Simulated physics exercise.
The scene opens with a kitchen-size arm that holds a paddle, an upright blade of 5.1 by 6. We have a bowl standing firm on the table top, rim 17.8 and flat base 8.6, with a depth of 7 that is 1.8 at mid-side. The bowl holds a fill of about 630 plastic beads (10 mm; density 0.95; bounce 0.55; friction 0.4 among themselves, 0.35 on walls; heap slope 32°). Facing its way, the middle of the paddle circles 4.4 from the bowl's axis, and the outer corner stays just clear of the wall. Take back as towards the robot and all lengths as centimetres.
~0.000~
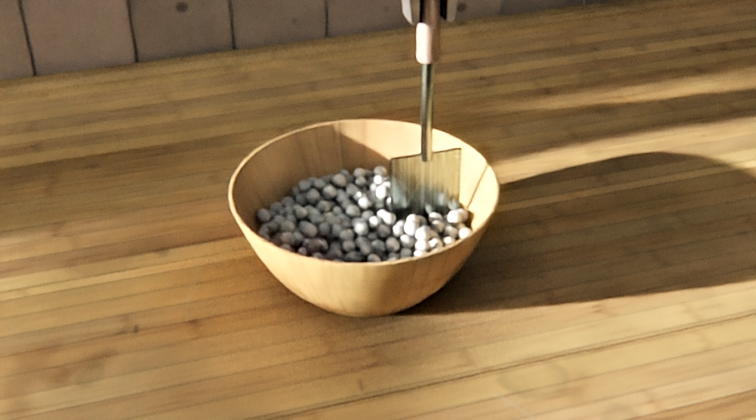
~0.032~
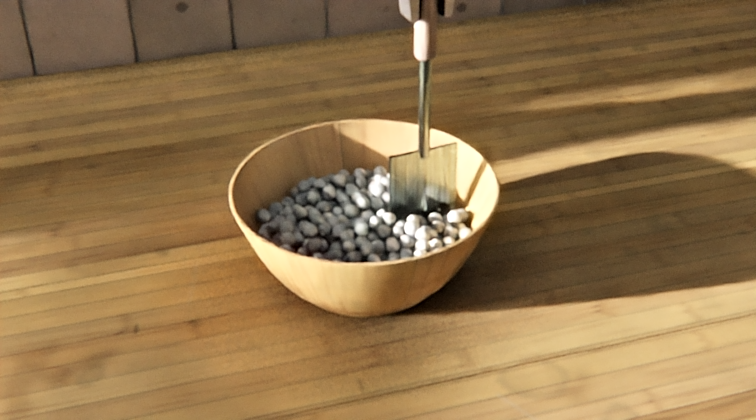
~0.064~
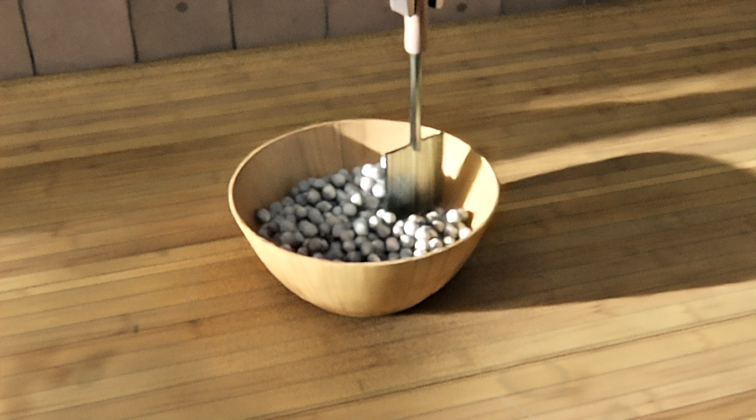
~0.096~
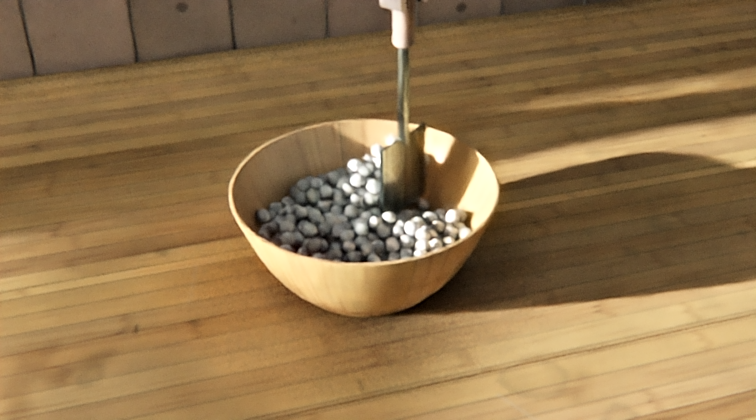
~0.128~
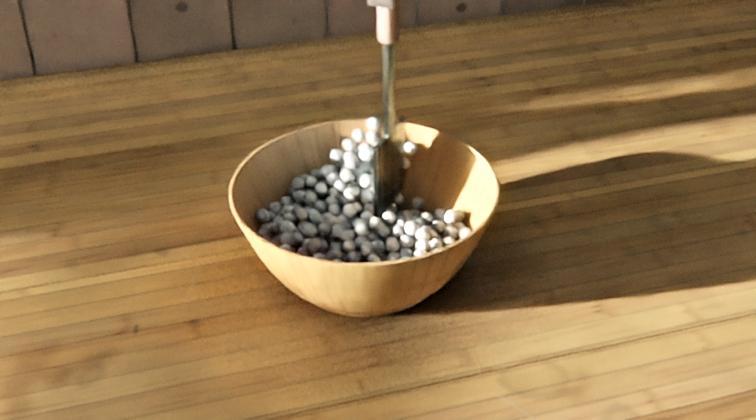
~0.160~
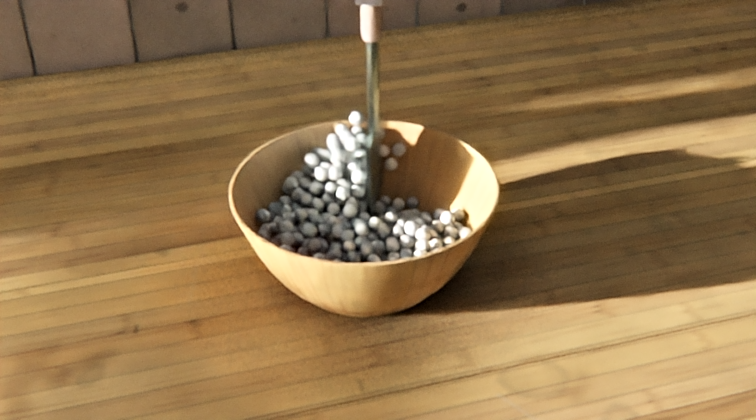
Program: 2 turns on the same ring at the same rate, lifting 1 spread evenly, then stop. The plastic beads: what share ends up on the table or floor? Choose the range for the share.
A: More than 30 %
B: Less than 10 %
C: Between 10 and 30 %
Answer: C.
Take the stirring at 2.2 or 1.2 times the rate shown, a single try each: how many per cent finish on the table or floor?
Around 40 percent for the first try and 20 percent for the second.
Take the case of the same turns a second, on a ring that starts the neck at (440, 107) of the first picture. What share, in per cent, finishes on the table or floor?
About 0 %.
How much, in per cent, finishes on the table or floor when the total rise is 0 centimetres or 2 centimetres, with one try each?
20 and 10 %.
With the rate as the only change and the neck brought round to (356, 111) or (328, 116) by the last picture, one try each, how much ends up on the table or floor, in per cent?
So, roughly 25 percent the first time and 30 percent the second.
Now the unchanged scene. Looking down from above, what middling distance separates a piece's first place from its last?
My guess is close to 5 centimetres.
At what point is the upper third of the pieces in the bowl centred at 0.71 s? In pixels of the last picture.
I'd put it at around (441, 198).
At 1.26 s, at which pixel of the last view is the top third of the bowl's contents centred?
Top-third centre at approx. (357, 259).
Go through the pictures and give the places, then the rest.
Paddle neck at (427, 134), 0° round; upper third of the load around (358, 227), from x 265 to 465, top at y 175; 629 in the bowl, in the first picture.
Paddle neck at (424, 130), 6° round; upper third of the load around (358, 227), from x 265 to 465, top at y 175, in the second picture.
Paddle neck at (416, 123), 21° round; upper third of the load around (360, 223), from x 265 to 465, top at y 160, in the third picture.
Paddle neck at (404, 117), 36° round; upper third of the load around (355, 221), from x 265 to 465, top at y 145, in the fourth picture.
Paddle neck at (389, 113), 51° round; upper third of the load around (350, 219), from x 265 to 465, top at y 125, in the fifth picture.
Paddle neck at (373, 111), 65° round; upper third of the load around (342, 216), from x 265 to 465, top at y 120; 629 in the bowl, in the sixth picture.
After 0.71 s, 324° round, highest piece 9 above the table; 578 in the bowl, 41 on the table or floor, 10 in flight or on the tool.
After 1.26 s, 222° round, highest piece 9 above the table; 542 in the bowl, 84 on the table or floor, 3 in flight or on the tool.
After 1.74 s, 0° round, highest piece 7 above the table; 533 in the bowl, 96 on the table or floor.
After 2.44 s, 0° round, highest piece 7 above the table; 533 in the bowl, 96 on the table or floor.
At rest, 533 in the bowl, 96 on the table or floor. That is 15 % on the table or floor.
